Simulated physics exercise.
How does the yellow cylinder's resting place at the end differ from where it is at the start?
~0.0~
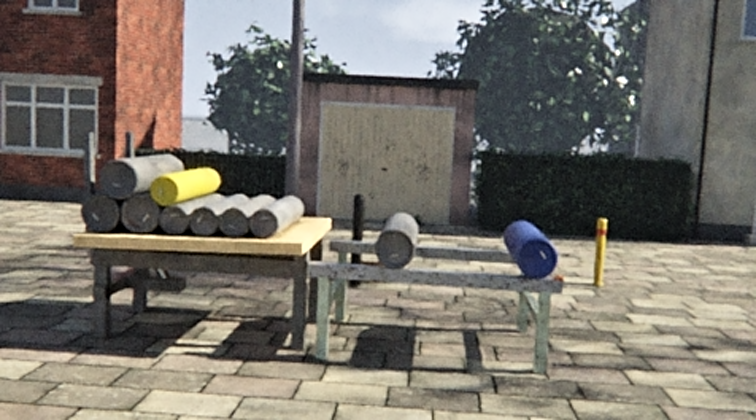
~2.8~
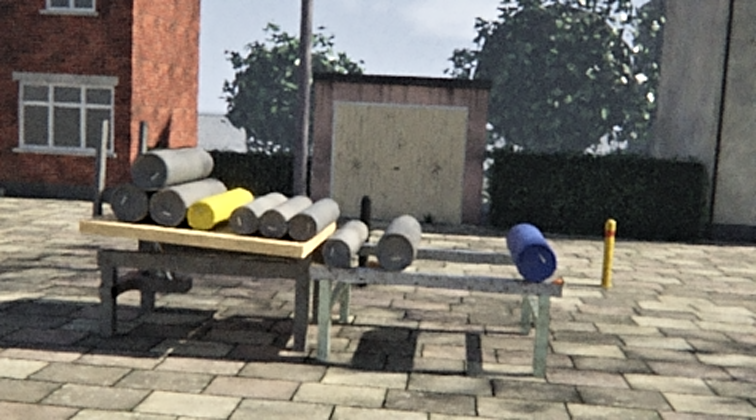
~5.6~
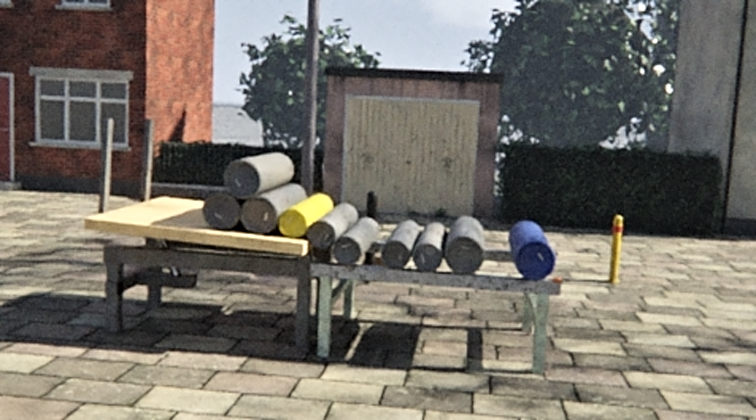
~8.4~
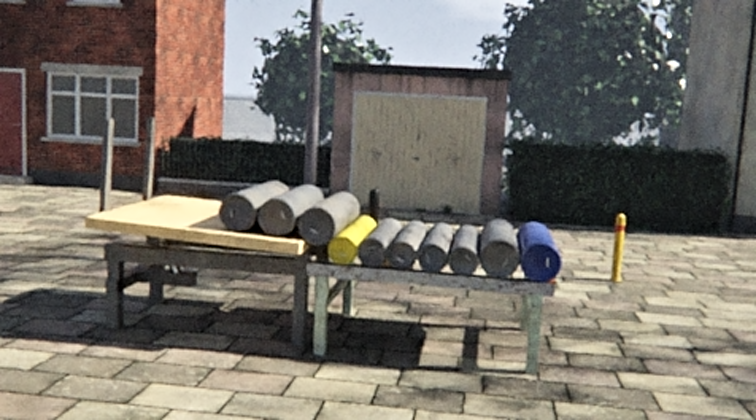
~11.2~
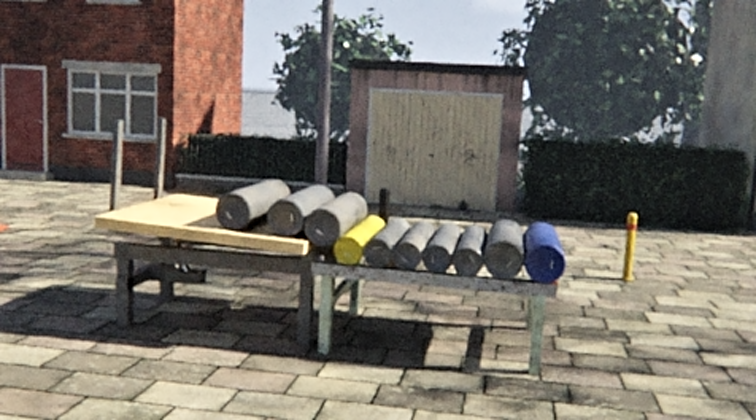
At the start it lies on top of the grey cylinders on the wooden deck at the left. By the end it is lower and further right, on the rack at the left end of the row that leads to the blue cylinder.
